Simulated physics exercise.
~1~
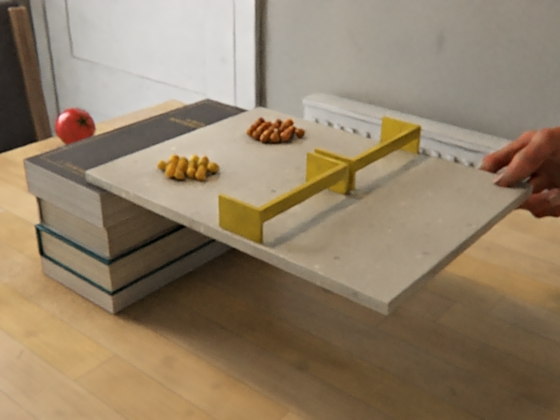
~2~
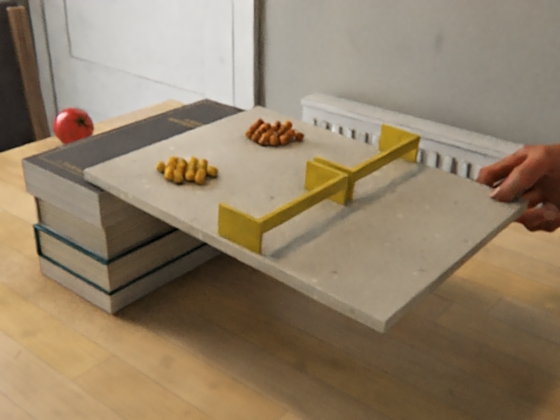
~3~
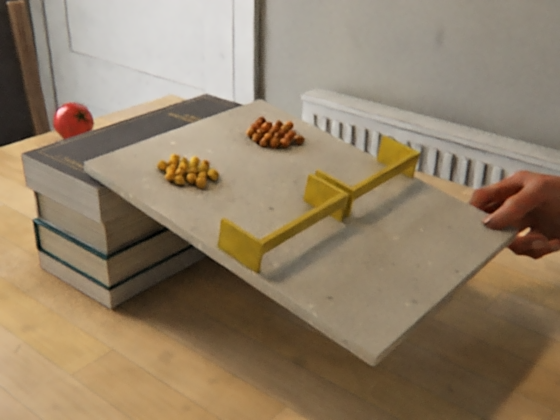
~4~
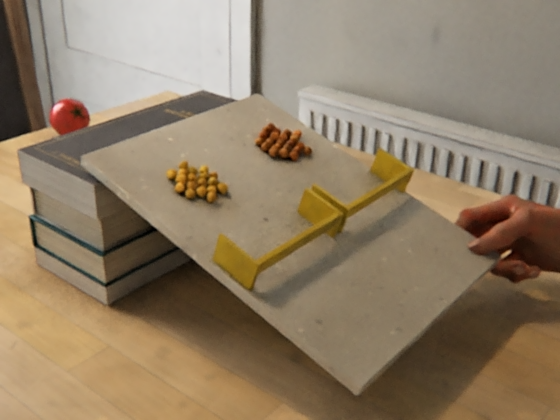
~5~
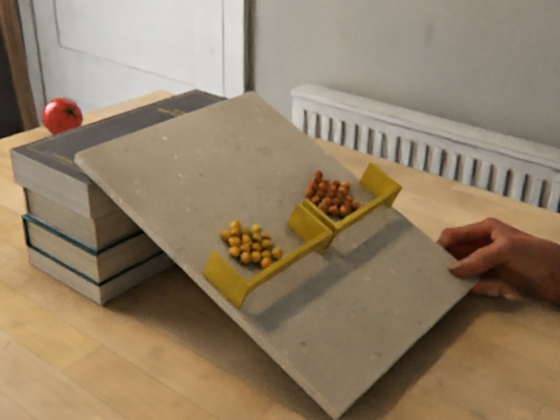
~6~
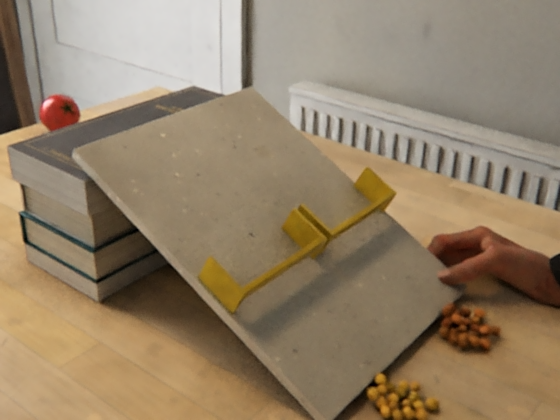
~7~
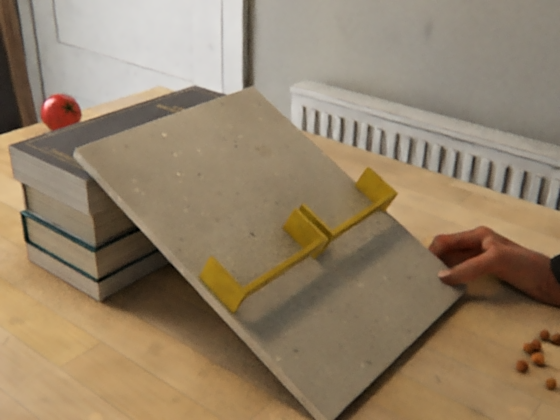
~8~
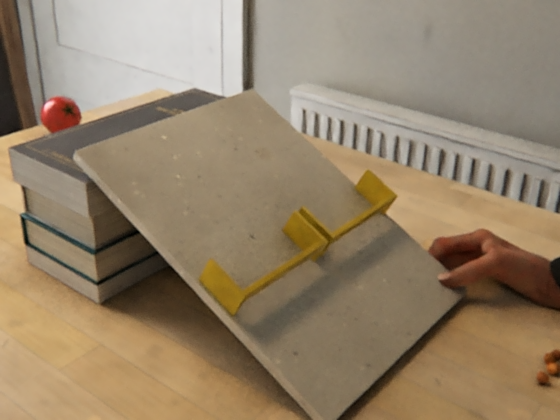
A pale speckled board, one edge on a stack of thick books and the other held by a hand at right, tilts above a wooden table, seen from slightly above. A yellowish heap lies nearer the viewer and an orange-brown heap farther back, each facing a yellow bar; a red ball-like object sits behind the books. The hand lowers its end, and the board steepens. Both heaps slide down to the bars, then pass beneath them onto the table. The pieces scatter rightward, leaving the board bare and a few orange-brown ones at the right edge.
